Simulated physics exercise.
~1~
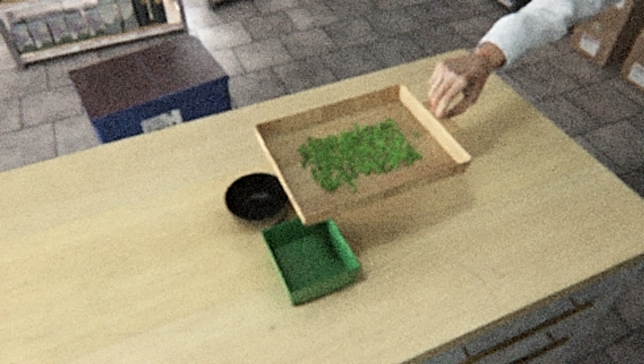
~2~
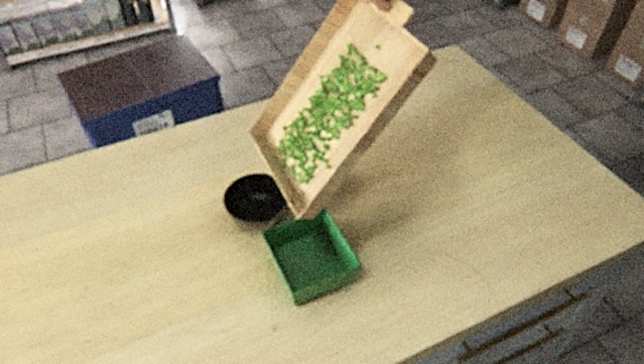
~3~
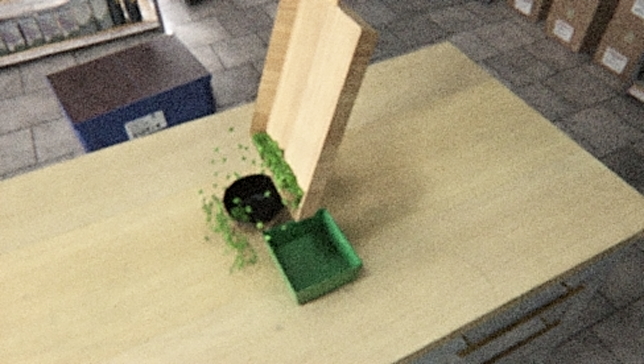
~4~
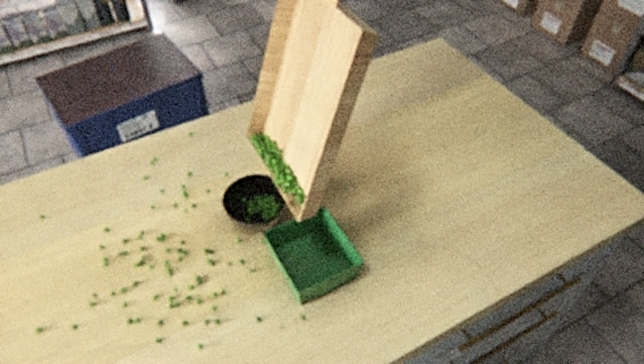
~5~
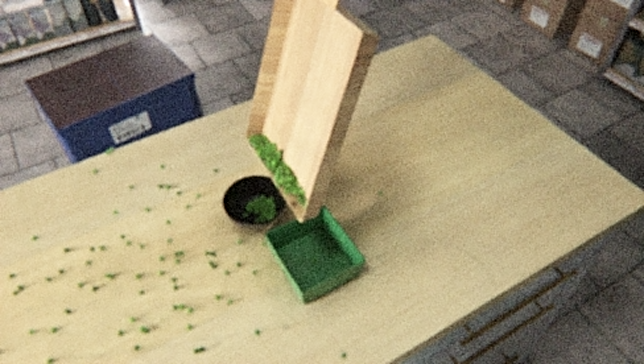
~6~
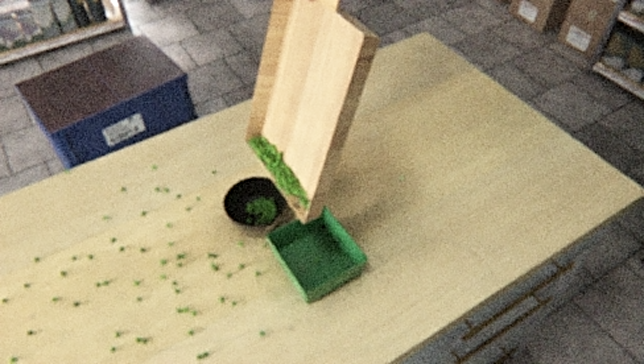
A wooden tray of small green pieces, with a hand at its edge at first, tipped steeply to the left and stayed tilted; some pieces fell into the black bowl, many scattered across the table, and the rest stayed bunched along the tray's lower edge.
